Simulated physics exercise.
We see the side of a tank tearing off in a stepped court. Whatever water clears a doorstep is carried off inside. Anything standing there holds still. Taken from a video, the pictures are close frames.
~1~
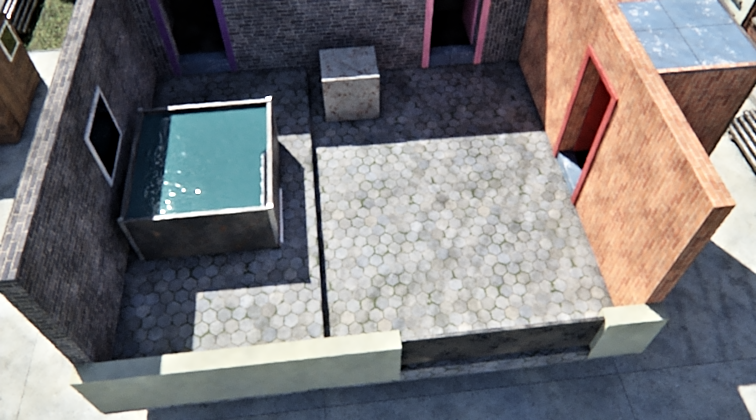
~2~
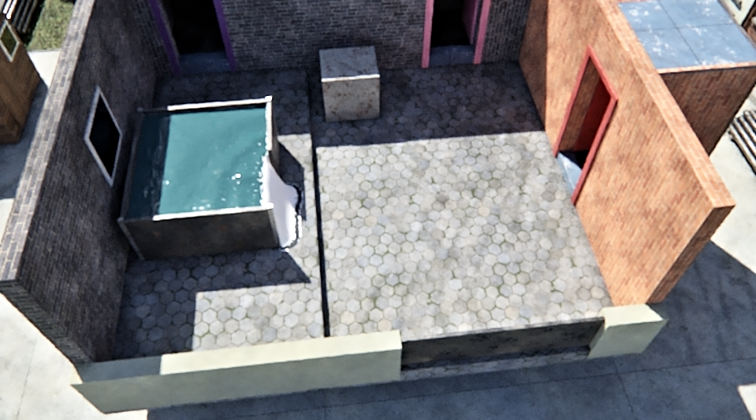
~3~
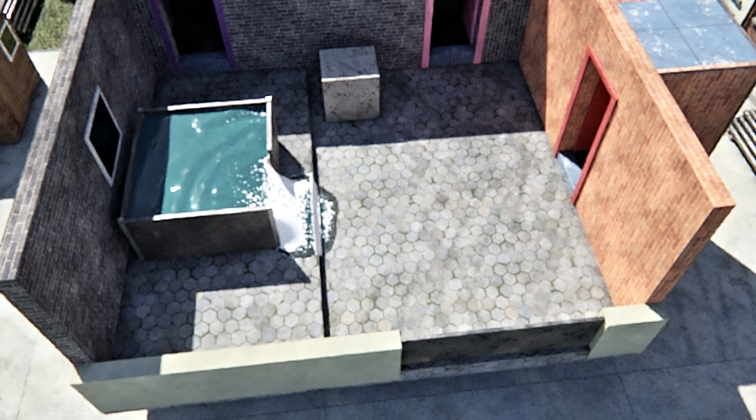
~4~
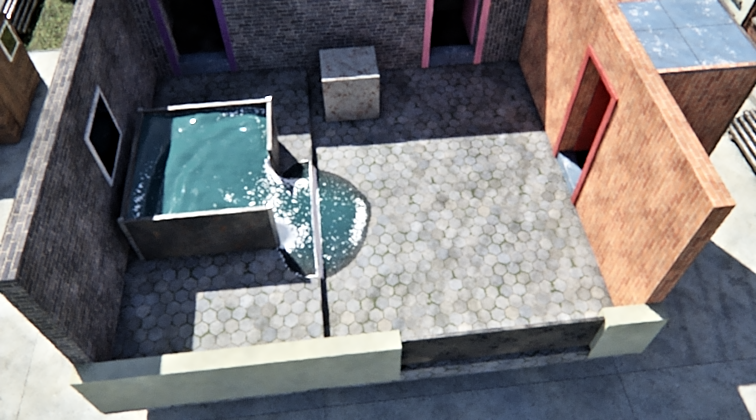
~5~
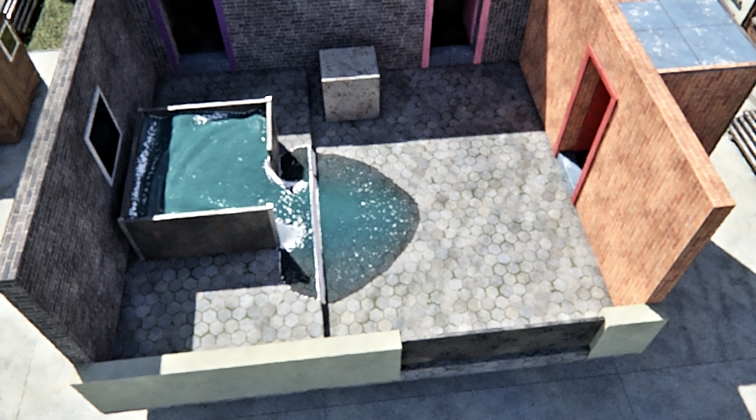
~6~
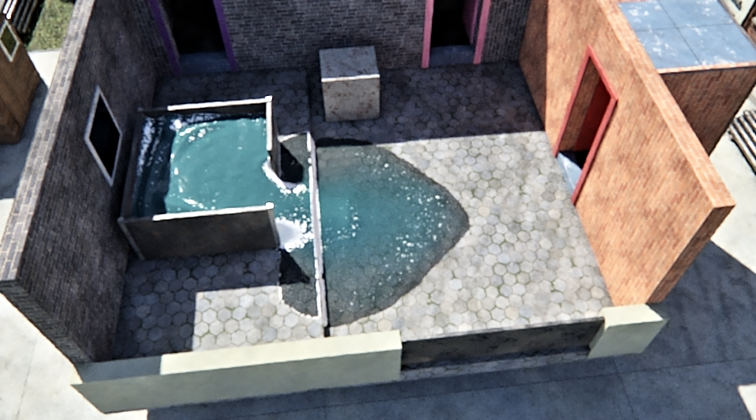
In a walled courtyard paved with stone, the right side of a full water tank gave way, and water gushed out over a low step and spread rightward across the floor in a widening pool.
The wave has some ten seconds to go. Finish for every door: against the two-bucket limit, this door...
The pink door remains within it; the red door surpasses it; the purple door remains within it.
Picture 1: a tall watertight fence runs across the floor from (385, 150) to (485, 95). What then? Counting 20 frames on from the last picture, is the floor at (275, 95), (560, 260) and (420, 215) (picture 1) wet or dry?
The first is still bare, the second inundated and the third inundated.
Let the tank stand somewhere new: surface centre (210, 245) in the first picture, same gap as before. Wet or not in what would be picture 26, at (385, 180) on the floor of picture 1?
At that place: Not flooded.
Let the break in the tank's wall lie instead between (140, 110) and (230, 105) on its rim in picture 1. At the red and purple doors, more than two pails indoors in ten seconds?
Looking at each: The red one admits less, while the purple one admits more.
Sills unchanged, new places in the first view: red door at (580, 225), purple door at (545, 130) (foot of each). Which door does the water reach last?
I say the one in pink.
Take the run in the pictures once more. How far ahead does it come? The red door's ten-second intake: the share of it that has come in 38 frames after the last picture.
Something like 100 in a hundred.
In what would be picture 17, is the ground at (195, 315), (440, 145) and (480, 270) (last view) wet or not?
Lab note, in the order given: Unwetted, wet through, wet through.
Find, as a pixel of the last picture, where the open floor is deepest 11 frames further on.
Somewhere around (595, 321).
A moment on, water covers 50 % of the floor; the pink door not reached, the red door wet at the sill, nothing in, the purple door not reached.
Next, water covers 55 % of the floor; the pink door not reached, the red door over two buckets in, the purple door not reached.
Then, water covers 60 % of the floor; the pink door wet at the sill, nothing in, the red door far over two buckets in, the purple door not reached.
Later, water covers 65 % of the floor; the pink door wet at the sill, nothing in, the red door far over two buckets in, the purple door not reached.
In the end, water covers 65 % of the floor; the pink door wet at the sill, nothing in, the red door far over two buckets in, the purple door not reached.
